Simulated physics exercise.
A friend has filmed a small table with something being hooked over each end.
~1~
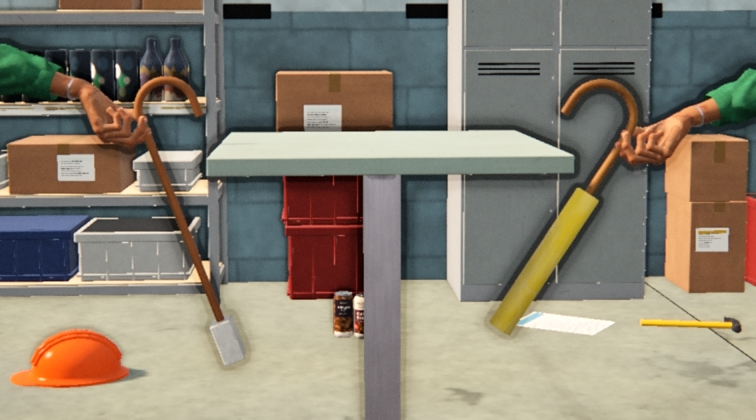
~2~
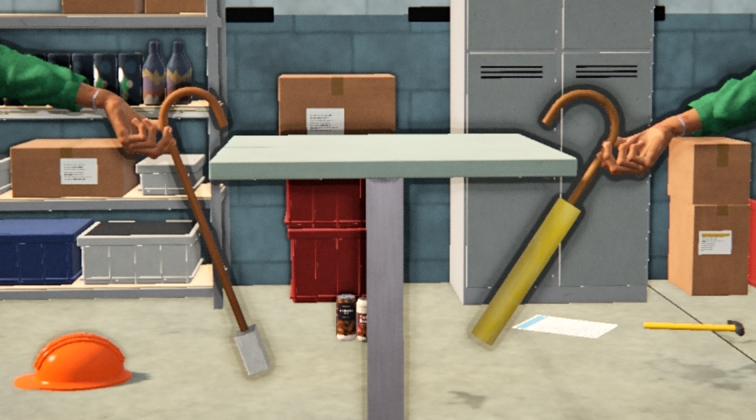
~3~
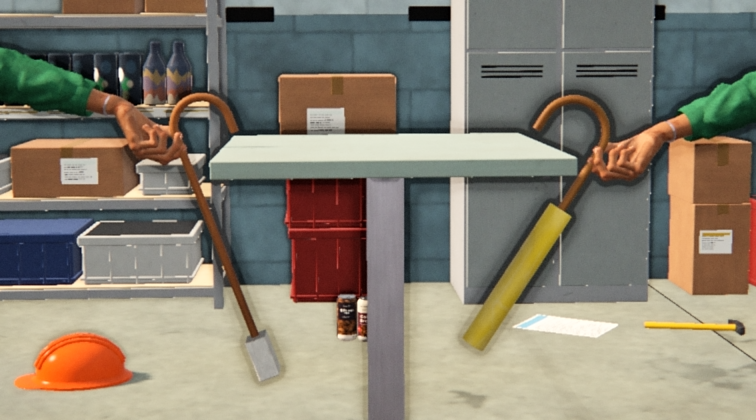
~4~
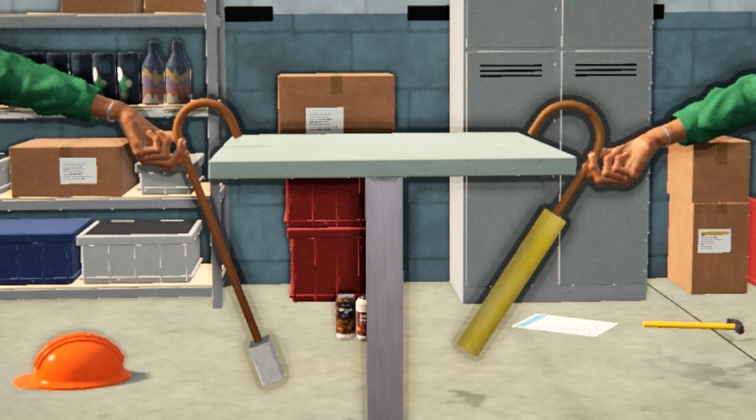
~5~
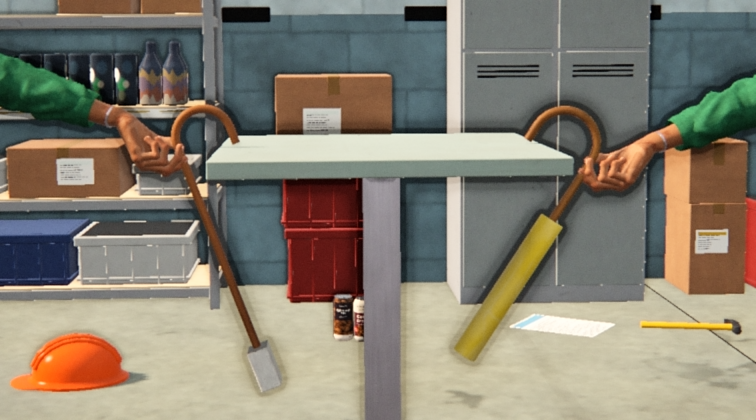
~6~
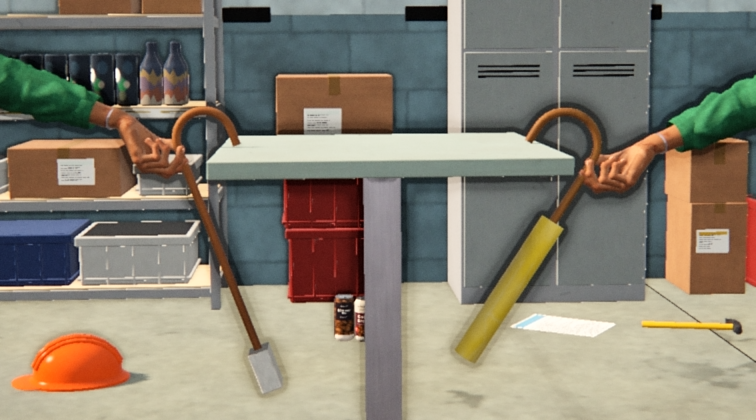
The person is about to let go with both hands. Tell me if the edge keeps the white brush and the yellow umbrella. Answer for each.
As it turns out, the white brush remains in place, the yellow umbrella remains in place.
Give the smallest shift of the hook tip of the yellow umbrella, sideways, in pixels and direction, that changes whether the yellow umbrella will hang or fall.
Some 12 pixels, right.
Then, 0.32 s past the last view, white brush at rest near (243, 246); yellow umbrella at rest near (515, 232).
Then, 0.72 s past the last view, white brush at rest near (242, 246); yellow umbrella at rest near (517, 232).
Finally, the white brush stays hooked on the edge, near (243, 246); the yellow umbrella stays hooked on the edge, near (514, 232).
